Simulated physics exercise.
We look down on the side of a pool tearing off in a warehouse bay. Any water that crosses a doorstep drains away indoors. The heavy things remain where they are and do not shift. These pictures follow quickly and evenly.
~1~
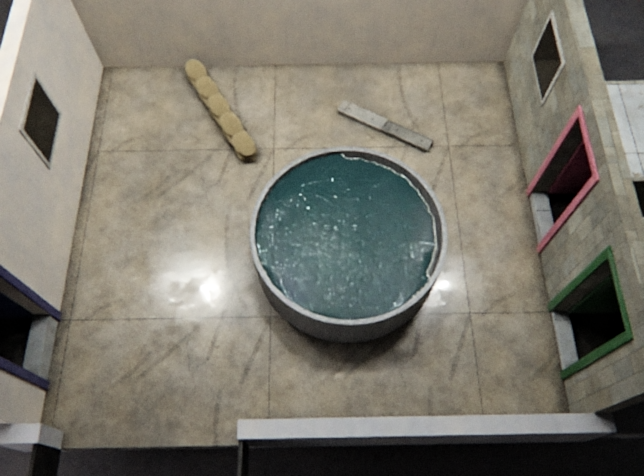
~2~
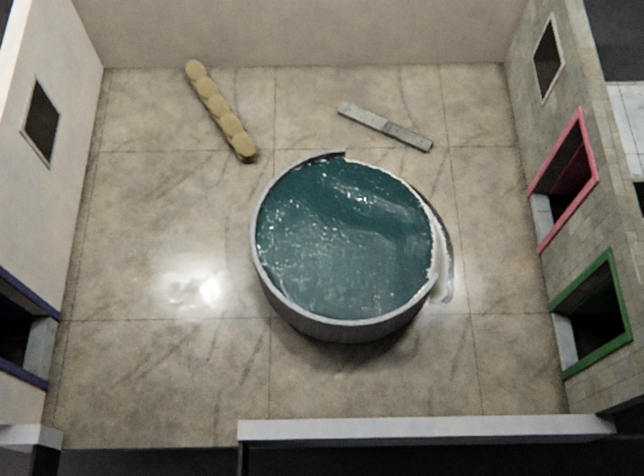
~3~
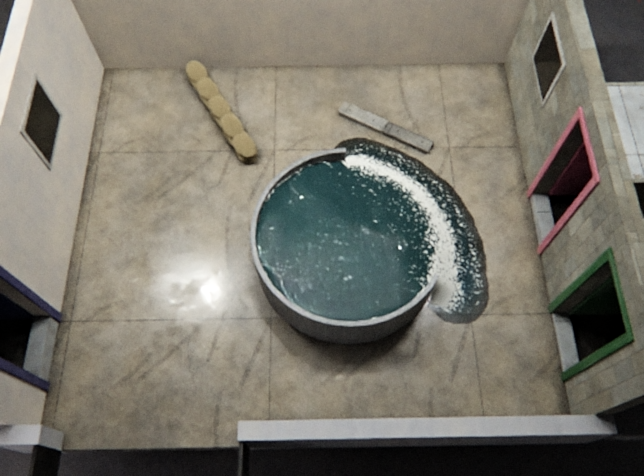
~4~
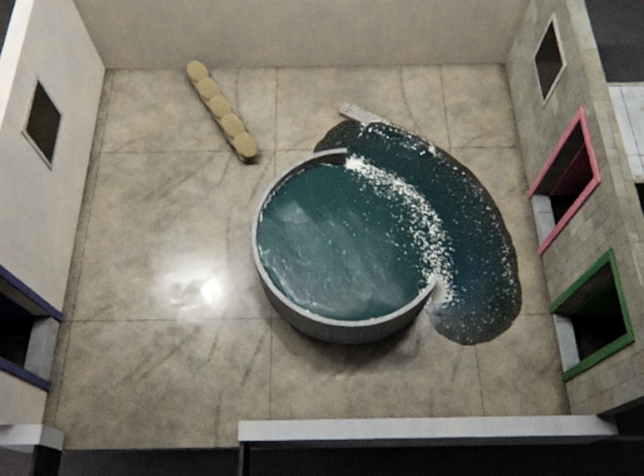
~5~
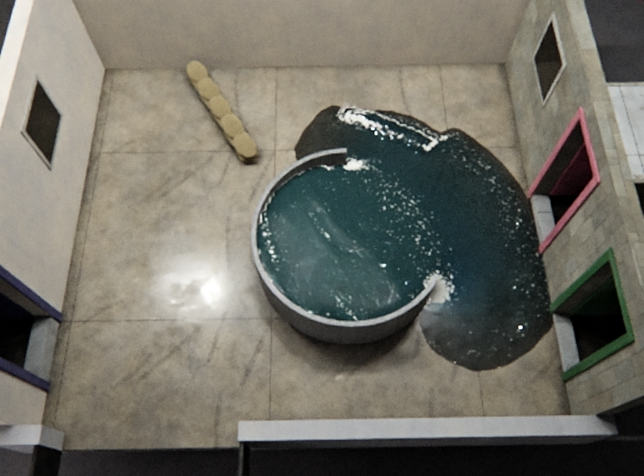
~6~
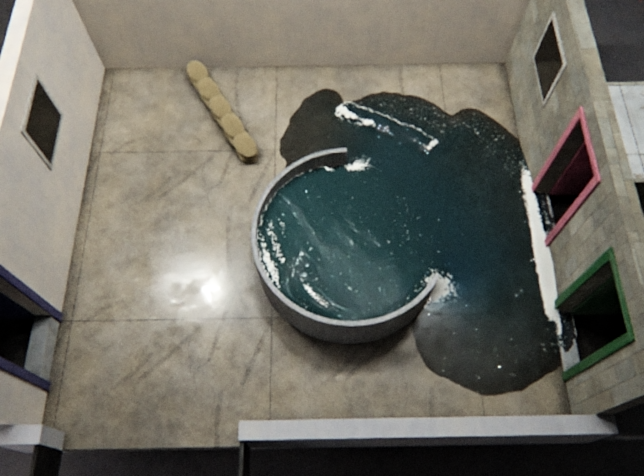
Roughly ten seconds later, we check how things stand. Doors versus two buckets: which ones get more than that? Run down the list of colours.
One by one: I expect the blue door to stop at two buckets or less, I expect the pink door to go past two buckets, I expect the green door to go past two buckets.
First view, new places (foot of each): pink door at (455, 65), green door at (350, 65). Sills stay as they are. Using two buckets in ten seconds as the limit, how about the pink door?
Pink: Exceeds the limit.
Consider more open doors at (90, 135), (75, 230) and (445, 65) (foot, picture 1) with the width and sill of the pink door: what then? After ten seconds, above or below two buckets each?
So it goes runs below, then runs below, then runs above.
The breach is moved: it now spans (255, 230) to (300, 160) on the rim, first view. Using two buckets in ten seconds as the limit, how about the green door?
In that case the green door never reaches it.
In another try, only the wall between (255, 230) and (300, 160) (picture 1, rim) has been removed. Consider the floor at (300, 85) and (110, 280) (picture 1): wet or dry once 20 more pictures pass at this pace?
Well, the first place would be submerged and the second one submerged.
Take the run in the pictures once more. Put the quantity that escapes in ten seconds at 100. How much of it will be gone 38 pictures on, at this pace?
Roughly 65 percent.
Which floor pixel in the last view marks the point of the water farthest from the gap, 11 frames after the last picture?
I'd go with roughly (213, 72).
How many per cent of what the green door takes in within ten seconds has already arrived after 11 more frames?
Around 45 in a hundred.
A moment on, water covers 35 % of the floor; the blue door not reached, the pink door over two buckets in, the green door over two buckets in.
Next, water covers 40 % of the floor; the blue door not reached, the pink door far over two buckets in, the green door over two buckets in.
Then, water covers 50 % of the floor; the blue door not reached, the pink door far over two buckets in, the green door far over two buckets in.
Later, water covers 90 % of the floor; the blue door wet at the sill, nothing in, the pink door far over two buckets in, the green door far over two buckets in.
In the end, water covers 95 % of the floor; the blue door wet at the sill, nothing in, the pink door far over two buckets in, the green door far over two buckets in.
